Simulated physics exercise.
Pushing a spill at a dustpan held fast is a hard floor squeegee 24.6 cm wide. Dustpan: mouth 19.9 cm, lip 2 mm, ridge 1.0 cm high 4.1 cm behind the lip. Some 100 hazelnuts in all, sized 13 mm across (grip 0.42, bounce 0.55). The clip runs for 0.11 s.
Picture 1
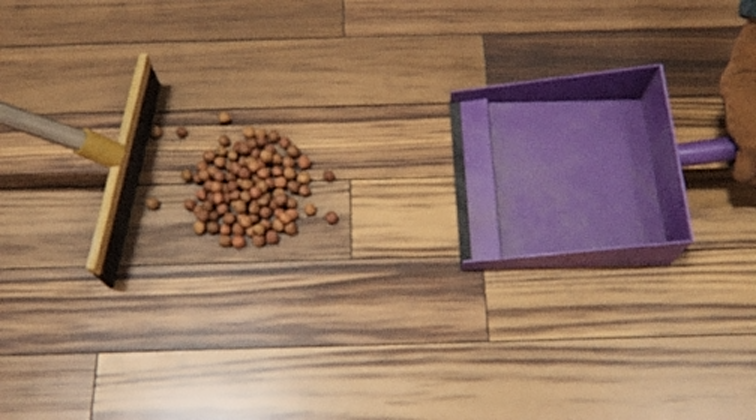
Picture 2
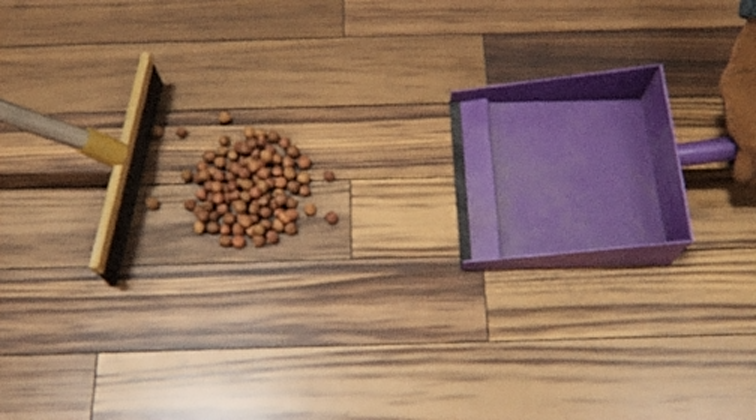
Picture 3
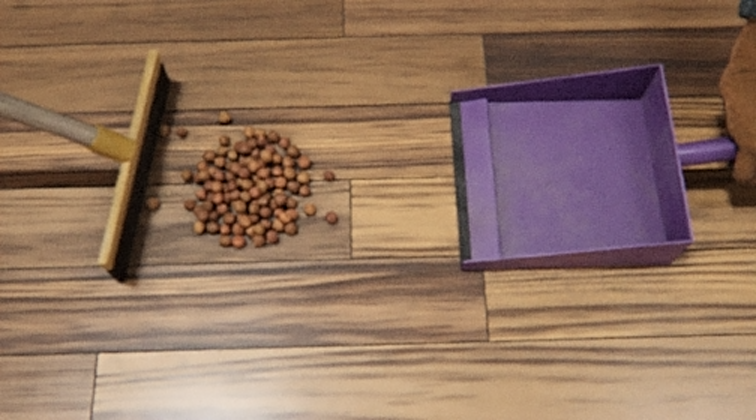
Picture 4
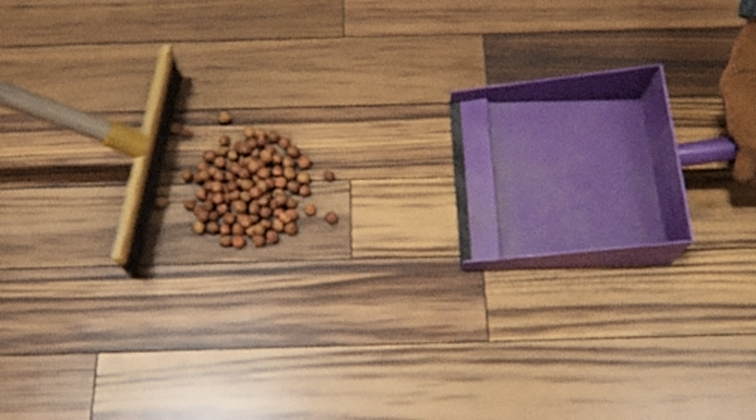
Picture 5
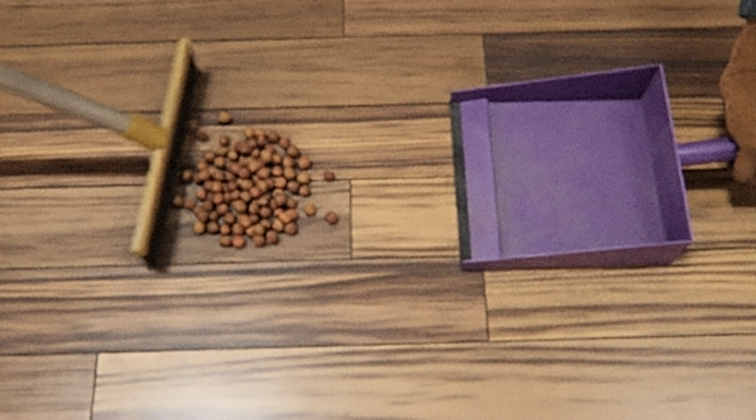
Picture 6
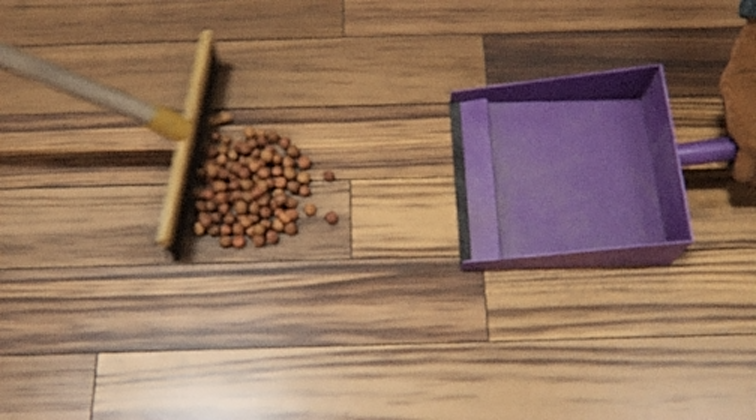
On a wooden floor, a squeegee moves right into hazelnuts while a purple dustpan stays still.
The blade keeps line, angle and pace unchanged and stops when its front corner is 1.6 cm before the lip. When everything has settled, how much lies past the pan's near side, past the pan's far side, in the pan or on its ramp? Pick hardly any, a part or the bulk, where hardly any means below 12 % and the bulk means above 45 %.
Near side: A part; far side: A part; pan: A part.
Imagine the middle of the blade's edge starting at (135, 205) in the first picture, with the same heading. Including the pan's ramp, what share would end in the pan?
Estimate: Near 35 %.
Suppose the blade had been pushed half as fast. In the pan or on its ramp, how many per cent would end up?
In that case some 10 per cent.
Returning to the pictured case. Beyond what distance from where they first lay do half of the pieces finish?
That distance is close to 28 cm.
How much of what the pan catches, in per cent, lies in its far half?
Share: Approx. 50 %.
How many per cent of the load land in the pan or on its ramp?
30 %.
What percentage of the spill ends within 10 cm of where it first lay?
Roughly 0 in a hundred.
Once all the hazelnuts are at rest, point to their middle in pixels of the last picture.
Near (467, 182).
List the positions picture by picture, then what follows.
In the first picture, blade from (95, 269) to (146, 62), moved 0.0 cm, 0 of the pieces shifted so far; middle of the pieces at (242, 183); pan at (573, 179).
In the second picture, blade from (98, 268) to (148, 61), moved 0.3 cm, 0 of the pieces shifted so far; middle of the pieces at (242, 183).
In the third picture, blade from (106, 264) to (156, 58), moved 1.2 cm, 1 of the pieces shifted so far; middle of the pieces at (242, 183).
In the fourth picture, blade from (120, 259) to (168, 54), moved 2.6 cm, 3 of the pieces shifted so far; middle of the pieces at (247, 186).
In the fifth picture, blade from (140, 251) to (186, 48), moved 4.7 cm, 3 of the pieces shifted so far; middle of the pieces at (247, 186).
In the sixth picture, blade from (165, 241) to (208, 39), moved 7.3 cm, 21 of the pieces shifted so far; middle of the pieces at (256, 190); pan at (573, 179).
Then, 0.12 s after the last picture, middle of the blade 15 cm from the lip; 0 % over the lip, far side 10 %, near side 5 %.
Then, 0.20 s after the last picture, middle of the blade 6 cm from the lip; 0 % over the lip, far side 15 %, near side 10 %.
Then, 0.42 s after the last picture, middle of the blade 3 cm from the lip; 45 % over the lip, far side 20 %, near side 20 %.
In the end, near side 20 %, far side 20 %, pan 30 %, in front of the lip or behind the blade 30 %.
